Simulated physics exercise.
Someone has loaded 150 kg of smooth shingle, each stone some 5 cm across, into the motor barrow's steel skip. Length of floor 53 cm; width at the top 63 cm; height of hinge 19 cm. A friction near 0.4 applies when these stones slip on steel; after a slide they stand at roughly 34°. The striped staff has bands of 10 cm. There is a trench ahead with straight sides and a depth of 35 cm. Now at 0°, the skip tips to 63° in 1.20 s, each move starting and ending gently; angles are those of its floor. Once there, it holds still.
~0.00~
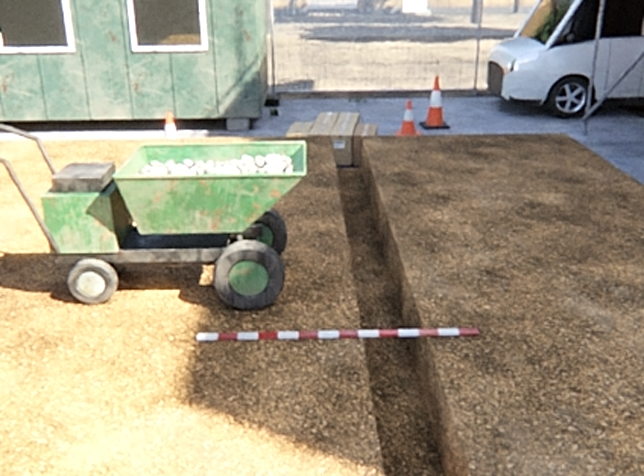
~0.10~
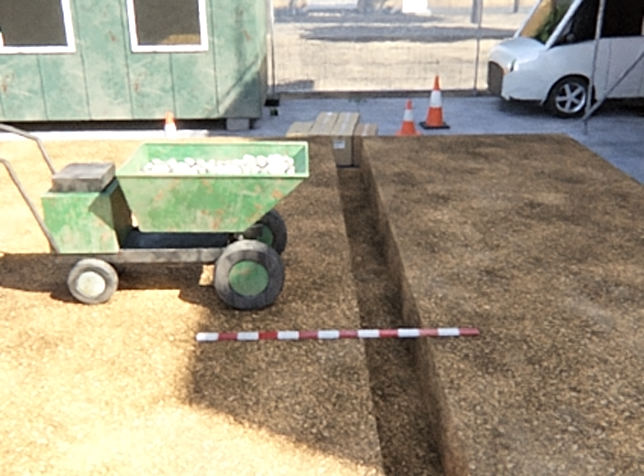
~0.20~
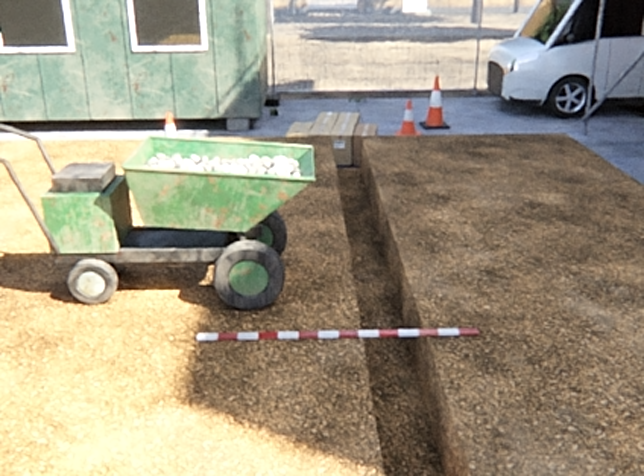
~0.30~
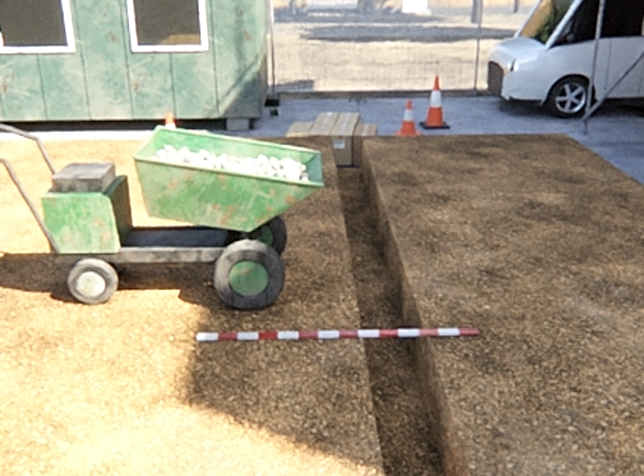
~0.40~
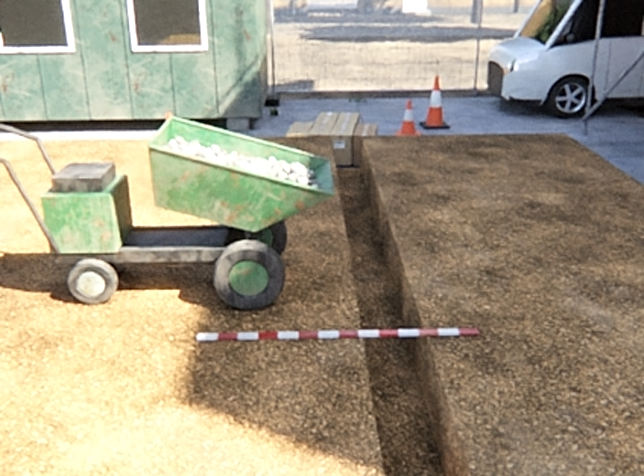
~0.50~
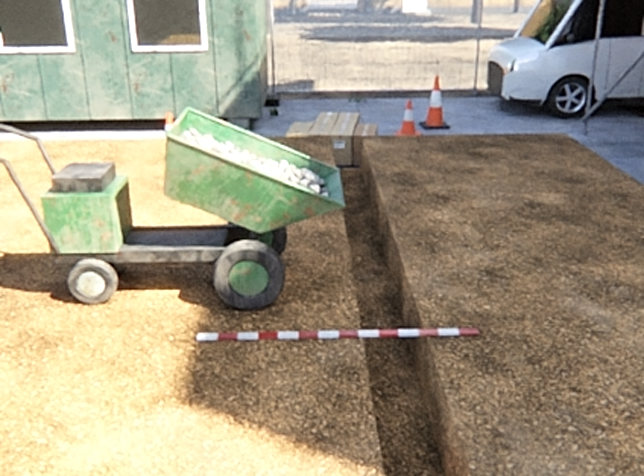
A green motor barrow loaded with pale stones stood beside a narrow, straight trench, and its skip slowly tilted down to the right, its back end rising while the stones shifted toward the lower lip.
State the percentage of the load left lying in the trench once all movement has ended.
The share left there is about 72 per cent.
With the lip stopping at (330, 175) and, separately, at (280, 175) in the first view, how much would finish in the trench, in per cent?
40 % and 100 %.
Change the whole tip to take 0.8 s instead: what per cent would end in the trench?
Close to 65 percent, then.
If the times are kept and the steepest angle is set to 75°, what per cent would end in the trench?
Around 90 per cent would finish in the trench.
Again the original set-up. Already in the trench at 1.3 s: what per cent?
At that moment: Approx. 30 %.
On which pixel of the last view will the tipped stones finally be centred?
Their middle ends up near (393, 316).
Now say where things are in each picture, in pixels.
In the first picture, lip at (305, 174), floor tilted 0°, highest stones at (258, 163).
In the second picture, the skip is at 1°, its lip at (307, 176); the top of the load is at (246, 164); the stones move at 0.2 m/s on average.
In the third picture, lip at (314, 179), floor tilted 5°, highest stones at (195, 163); the stones move at 0.4 m/s on average.
In the fourth picture, lip at (323, 186), floor tilted 10°, highest stones at (179, 156); the stones move at 0.5 m/s on average.
In the fifth picture, the skip is at 16°, its lip at (334, 195); the top of the load is at (179, 148); the stones move at 0.6 m/s on average.
In the sixth picture, lip at (345, 206), floor tilted 24°, highest stones at (190, 139); the stones move at 0.7 m/s on average.
After 0.9 s the floor is at 53°; 100 % in the skip; the foremost stones are at (364, 238).
After 1.3 s the floor is at 63°; 65 % in the skip, 28 % in the trench, 6 % past the trench; the foremost stones are at (439, 286).
After 1.6 s the floor is at 63°; 26 % in the skip, 48 % in the trench, 26 % past the trench; the foremost stones are at (520, 279).
After 3.6 s the floor is at 63°; 0 % in the skip, 72 % in the trench, 28 % past the trench; the foremost stones are at (582, 274).
